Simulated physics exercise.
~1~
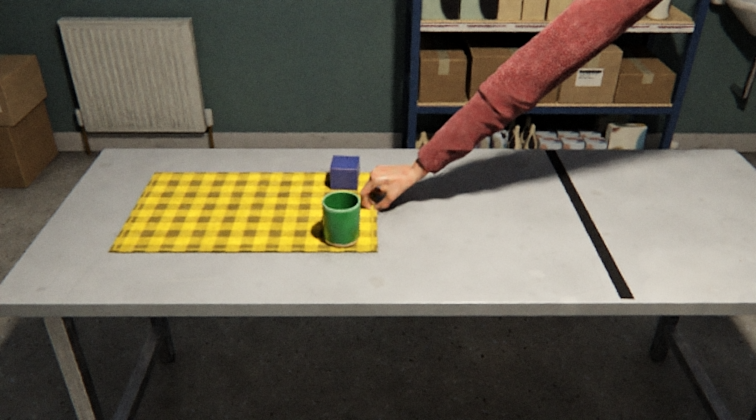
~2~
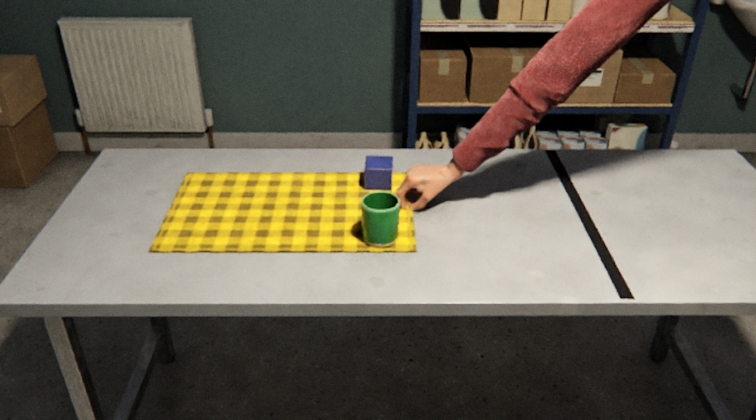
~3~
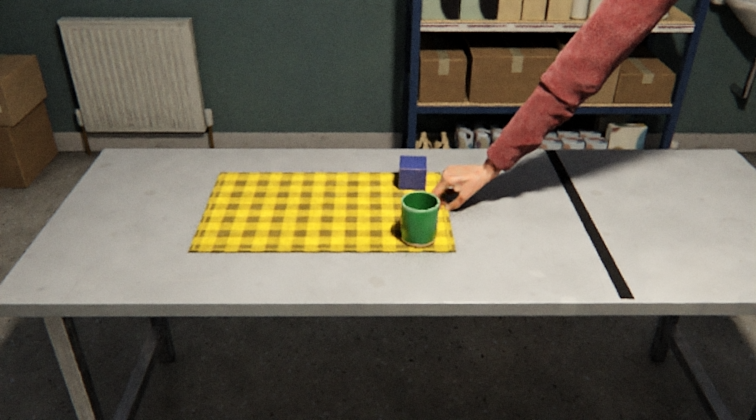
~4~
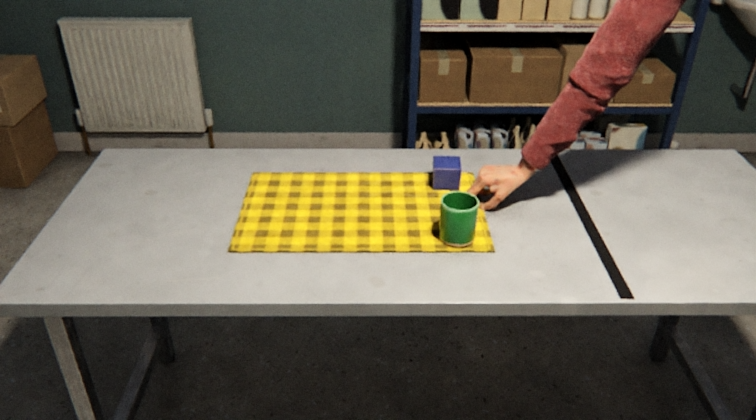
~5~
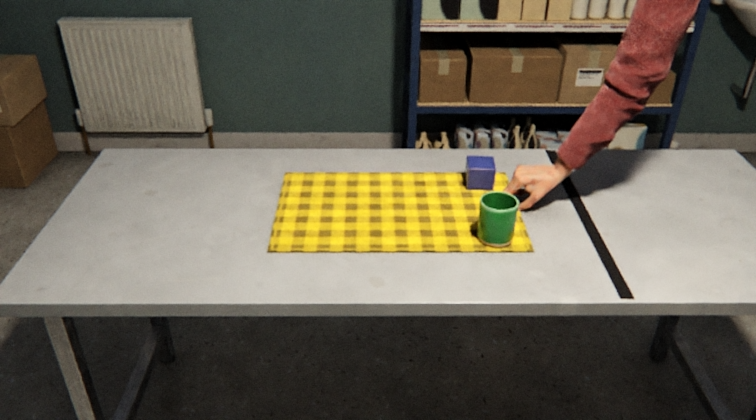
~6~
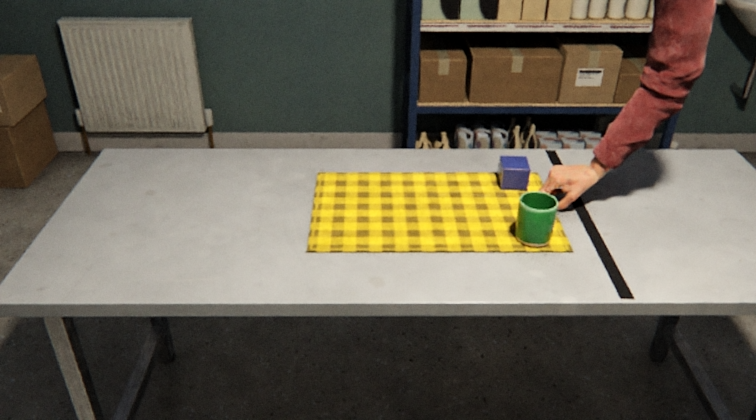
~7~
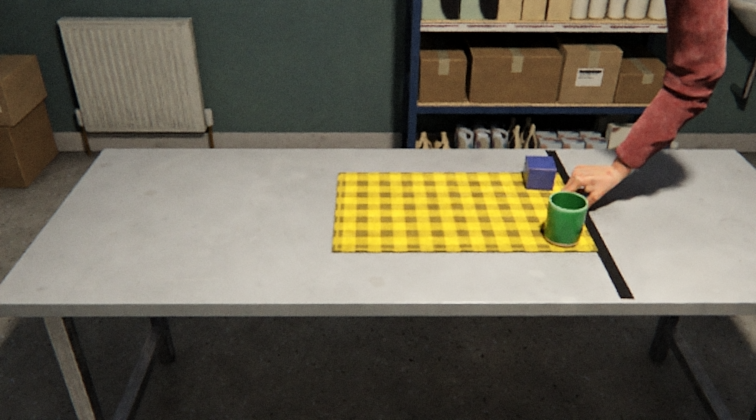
At the start, a yellow checked cloth lies on a grey table with a green mug near its right edge and a blue block behind the mug. A hand in a red sleeve grips the cloth's right edge and pulls it steadily to the right. The mug and the block ride along with it, keeping their places on the fabric. The cloth draws closer and closer to a black strip of tape across the table. In the end its right edge reaches the tape, with the mug still upright and both objects still on the cloth.
